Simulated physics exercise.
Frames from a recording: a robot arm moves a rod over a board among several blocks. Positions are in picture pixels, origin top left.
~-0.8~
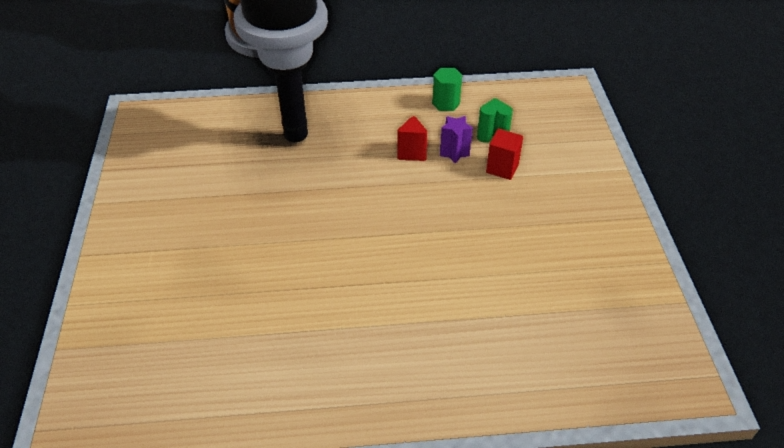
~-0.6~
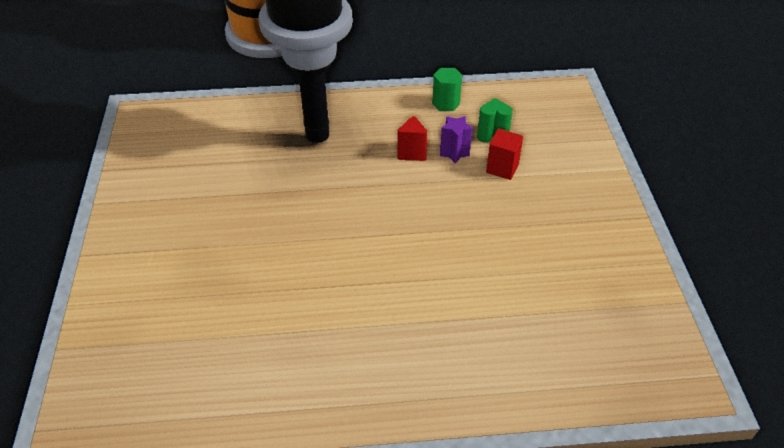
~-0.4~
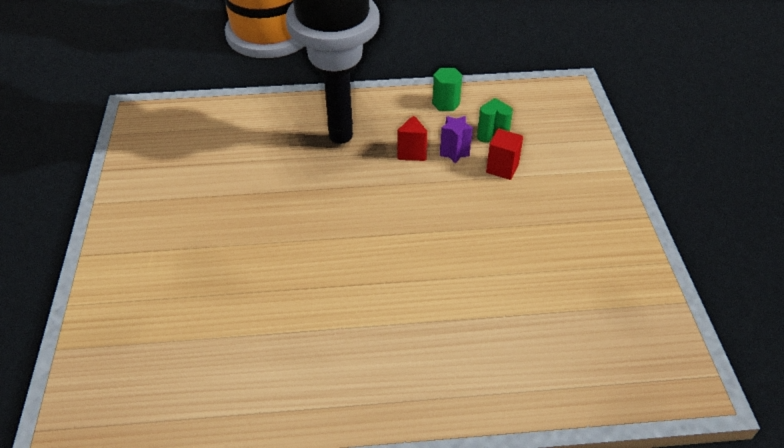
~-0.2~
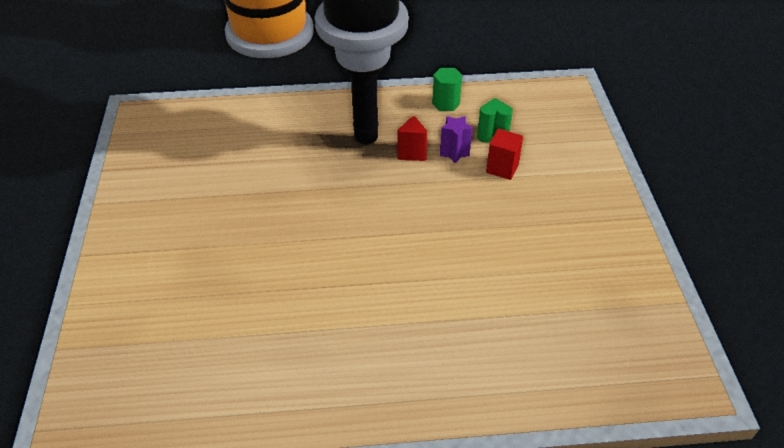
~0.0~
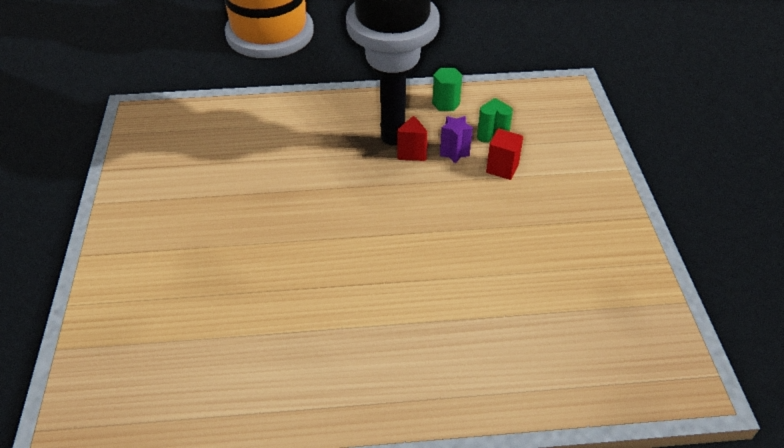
A robot arm slides a black rod right across the board toward a red block.
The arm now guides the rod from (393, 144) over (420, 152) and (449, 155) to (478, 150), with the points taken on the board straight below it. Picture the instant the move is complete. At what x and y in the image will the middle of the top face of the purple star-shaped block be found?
For the centre of its top, I'd go with (505, 121).
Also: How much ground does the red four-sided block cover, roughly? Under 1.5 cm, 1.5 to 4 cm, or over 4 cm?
It shifts under 1.5 cm.
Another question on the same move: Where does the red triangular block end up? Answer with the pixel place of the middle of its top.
Its top middle is near (444, 142).
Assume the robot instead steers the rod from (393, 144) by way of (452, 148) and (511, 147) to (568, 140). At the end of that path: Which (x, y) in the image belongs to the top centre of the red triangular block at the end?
I'd place it at (430, 134), taking the centre of its top.
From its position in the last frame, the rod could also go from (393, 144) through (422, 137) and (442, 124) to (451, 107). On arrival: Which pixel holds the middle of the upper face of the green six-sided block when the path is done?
It will end up at (450, 64).
What follows on the original path. Halfway along, rod (435, 150); red triangular block (442, 141), turned 45° clockwise; purple star-shaped block (462, 124), turned 15° anticlockwise.
At the end, rod (479, 145); red triangular block (444, 142), turned 50° clockwise; purple star-shaped block (505, 121), turned 20° anticlockwise; green heart (500, 105), turned 15° anticlockwise; red four-sided block (515, 141), turned 35° clockwise.
